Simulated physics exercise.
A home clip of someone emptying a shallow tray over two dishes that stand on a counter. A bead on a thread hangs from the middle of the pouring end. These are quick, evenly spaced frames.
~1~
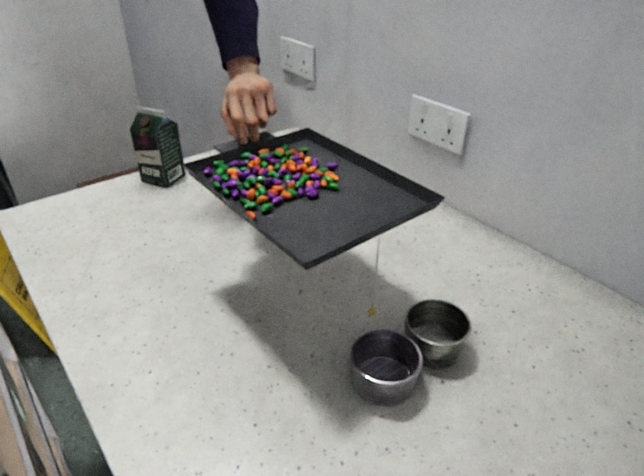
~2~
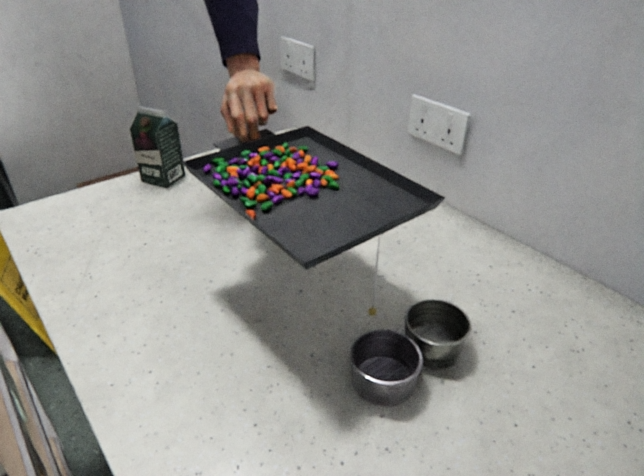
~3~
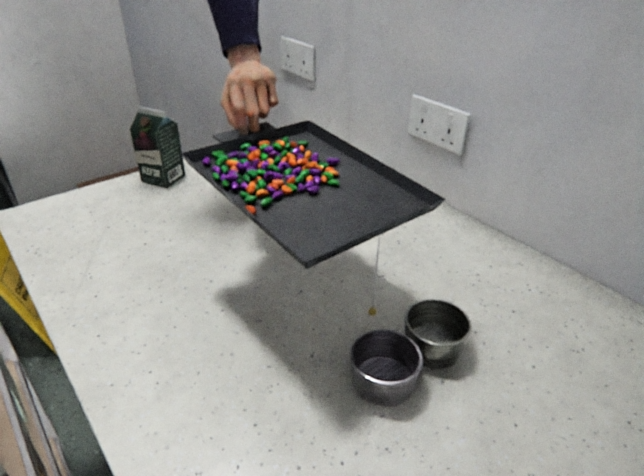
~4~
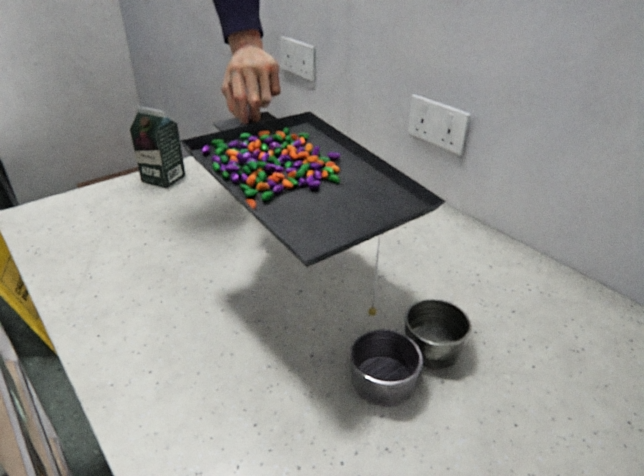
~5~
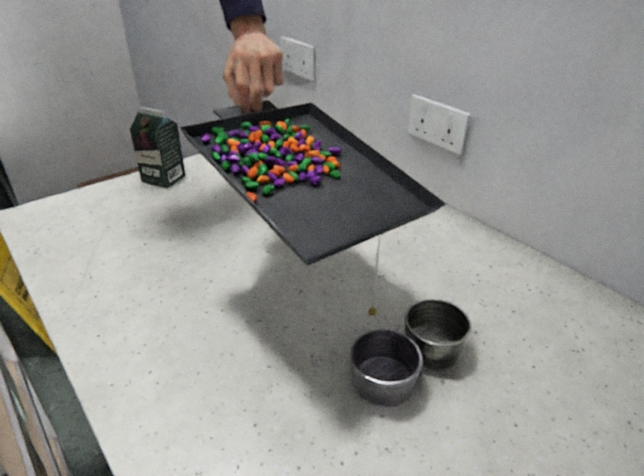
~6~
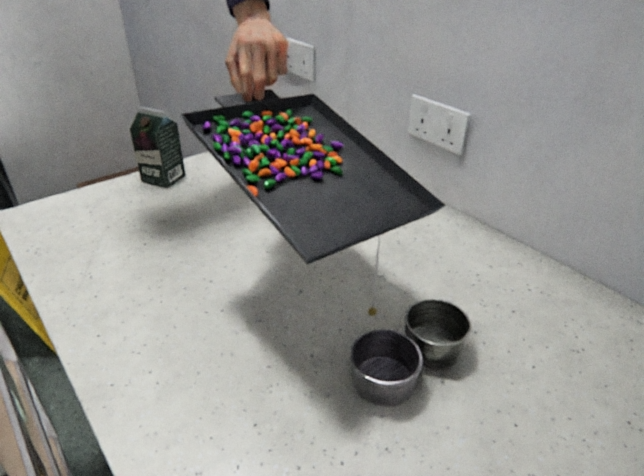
A person's hand in a dark sleeve holds the far end of a shallow black tray over a pale speckled counter, seen from above at an angle. Green, orange and purple sweets cover its far half, a bead hangs beneath the near end, two metal dishes stand below, and a green carton sits behind left. The hand steadily raises the far end, steepening the tray as its right corner dips slightly, while the camera stays still.
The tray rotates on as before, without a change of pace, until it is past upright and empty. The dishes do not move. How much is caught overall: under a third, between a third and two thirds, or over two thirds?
They take from one third to two thirds between them.
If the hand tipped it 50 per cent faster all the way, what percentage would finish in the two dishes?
It comes to 40 per cent or so.
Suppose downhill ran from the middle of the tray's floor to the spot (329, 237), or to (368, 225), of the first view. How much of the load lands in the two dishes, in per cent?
The first gives 10 %, the second 60 %.
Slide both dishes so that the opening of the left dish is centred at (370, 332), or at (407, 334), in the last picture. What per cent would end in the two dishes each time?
The first gives 40 %, the second 60 %.
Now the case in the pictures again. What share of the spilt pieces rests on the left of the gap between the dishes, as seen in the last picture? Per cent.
It comes to 10 per cent or so.
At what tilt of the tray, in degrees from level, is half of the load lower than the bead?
At some 65 degrees.
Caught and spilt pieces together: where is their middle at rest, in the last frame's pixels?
Around (445, 339).
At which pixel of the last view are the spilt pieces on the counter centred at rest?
Around (474, 323).
Just after the last frame, tray tipped steeply; roughly half on the tray; about a tenth in the right dish; about a tenth outside both; roughly a third in the air.
A moment on, tray tipped right over; just a few on the tray; about a tenth in the left dish; roughly a third in the right dish; roughly half outside both; about a tenth in the air.
Further on, tray tipped past a quarter turn; about a tenth in the left dish; roughly a third in the right dish; roughly half outside both.
When it is over, tray tipped past a quarter turn; about a tenth in the left dish; roughly a third in the right dish; roughly half outside both.
